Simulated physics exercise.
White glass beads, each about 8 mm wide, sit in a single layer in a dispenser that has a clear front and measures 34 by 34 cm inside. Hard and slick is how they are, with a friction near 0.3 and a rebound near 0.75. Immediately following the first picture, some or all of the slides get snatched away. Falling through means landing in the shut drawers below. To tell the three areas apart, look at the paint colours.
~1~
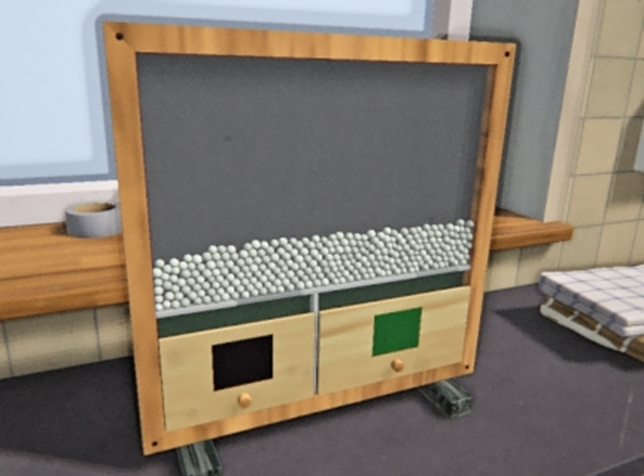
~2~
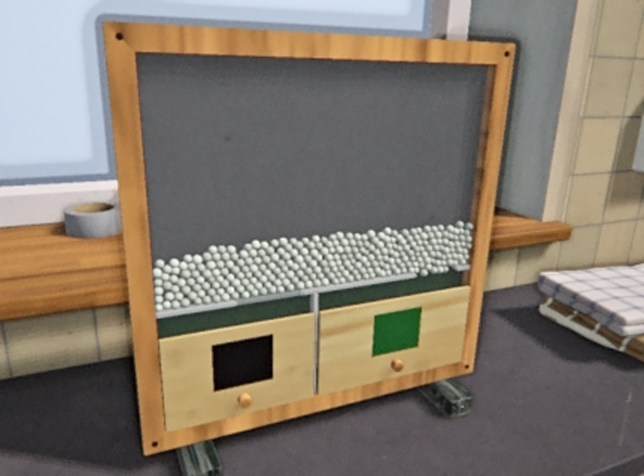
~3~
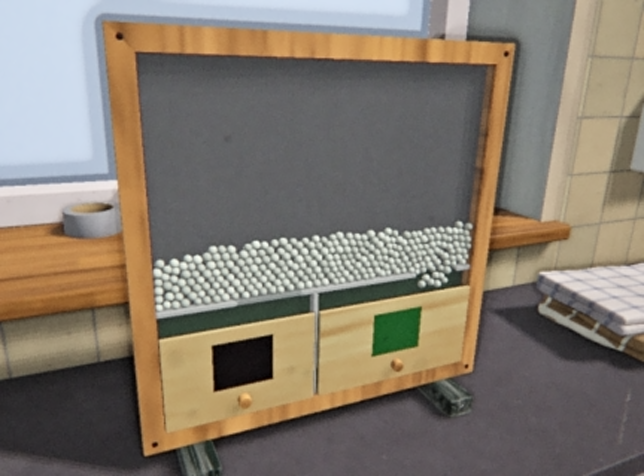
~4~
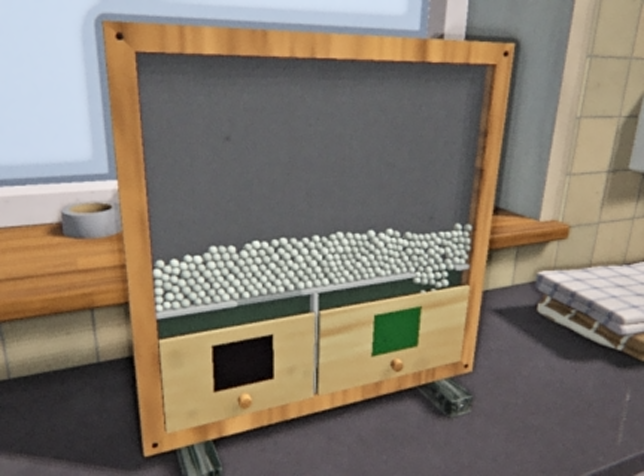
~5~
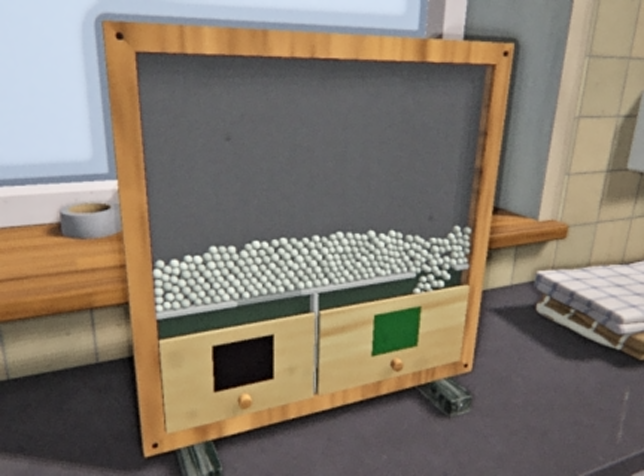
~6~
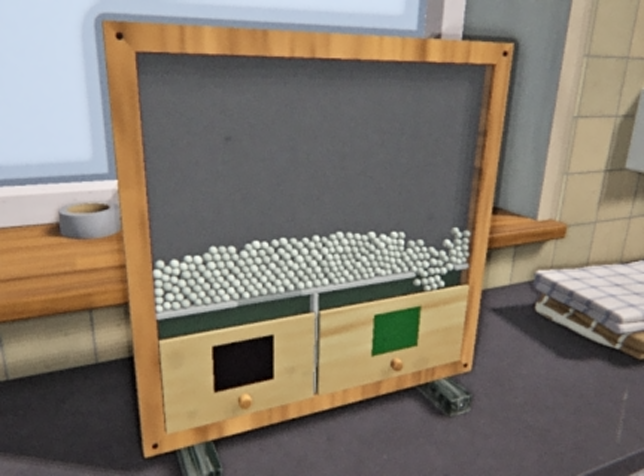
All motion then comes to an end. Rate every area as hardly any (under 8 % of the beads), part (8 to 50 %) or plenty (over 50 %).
Green: Part; black: Hardly any; grey: Plenty.
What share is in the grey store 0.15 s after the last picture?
About 75 percent.
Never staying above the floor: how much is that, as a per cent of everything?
It comes to roughly 45 percent in the end.
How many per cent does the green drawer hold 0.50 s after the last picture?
Roughly 30 per cent.
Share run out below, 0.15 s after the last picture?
I'd guess near 25 in a hundred.
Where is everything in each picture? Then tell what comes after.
The first picture shows about 290 beads; beads' middle (331, 265); green (397, 332), black (244, 362), grey (336, 85); slides (231, 302) to (304, 291), (410, 275) to (458, 268).
In the second picture, 1 of 2 slides gone; beads' middle (331, 265); 1 out.
The third picture shows beads' middle (331, 265); 8 out.
The fourth picture shows beads' middle (331, 265); 17 out.
The fifth picture shows beads' middle (323, 264); 26 out.
The sixth picture shows beads' middle (323, 264); 37 out.
Then, 0.15 s later than the last picture, 25 % are out; green 20 %, grey 75 %.
Then, 0.50 s later than the last picture, 35 % are out; green 30 %, grey 65 %.
Then, 1.20 s later than the last picture, 40 % are out; green 40 %, grey 60 %.
At rest 2.8 s after the last picture, 45 % are out; green 45 %, black 0 %, grey 55 %.
